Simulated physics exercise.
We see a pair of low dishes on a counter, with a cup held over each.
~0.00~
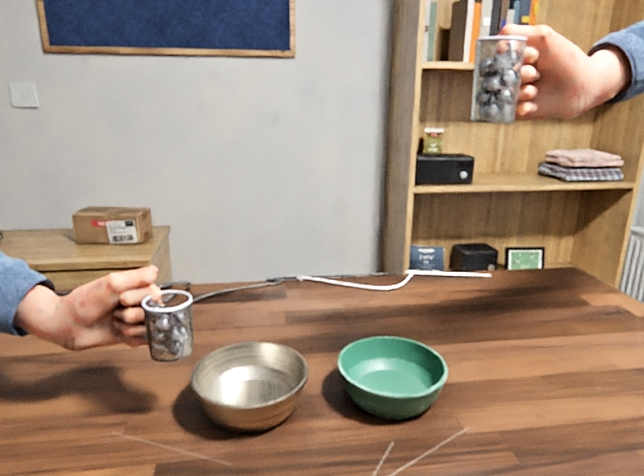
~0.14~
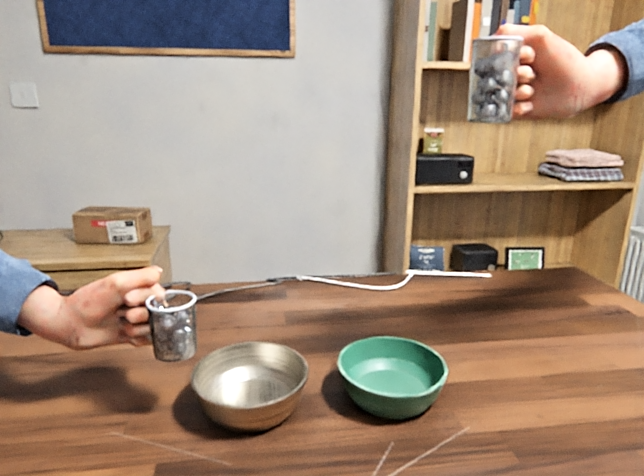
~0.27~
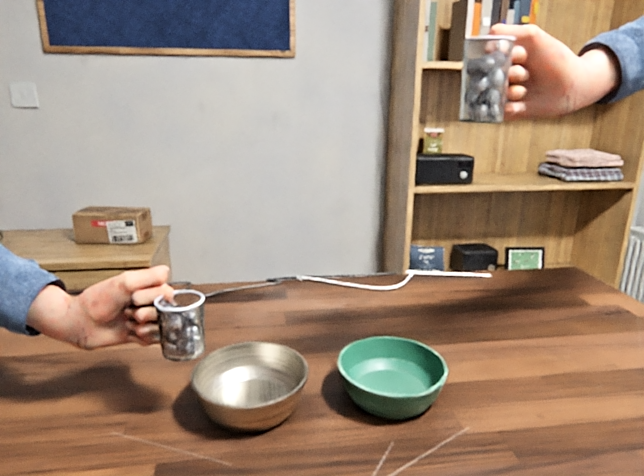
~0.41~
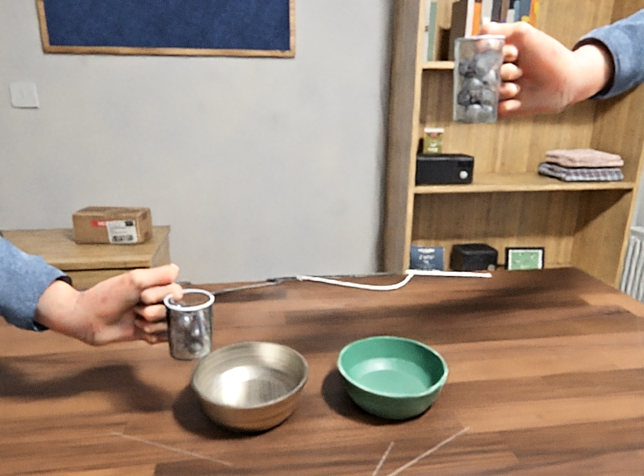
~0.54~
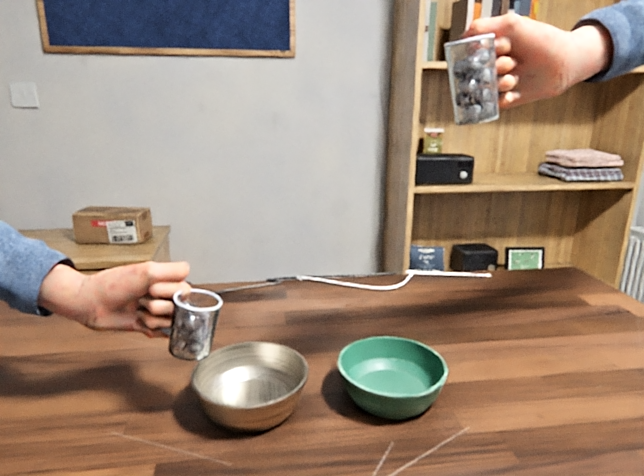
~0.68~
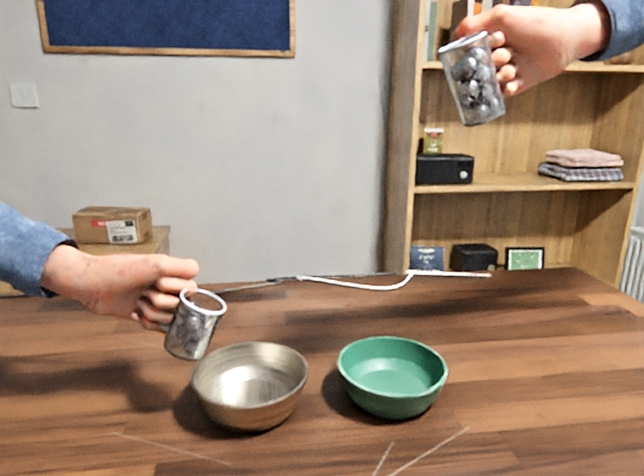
At first, two hands hold clear cups of steel balls upright, the left one just above a metallic dish and the right one high above a green dish. Both hands move the cups inward a little, then tilt them, the left cup leaning right and the right cup leaning left.
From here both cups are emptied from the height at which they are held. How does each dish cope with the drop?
The left dish holds every piece; the right one ends with pieces scattered round it.
By 0.96 s, left, every one still in the cup; right, every one still in the cup.
By 1.32 s, left, every one still in the cup; right, every one still in the cup.
By 1.71 s, left, roughly a third still in the cup, roughly half in the dish, about a tenth in the air; right, roughly half still in the cup, roughly half in the air.
When it is over (3.0 s), left, every one in the dish, not one outside the dish; right, roughly half in the dish, roughly half outside the dish.
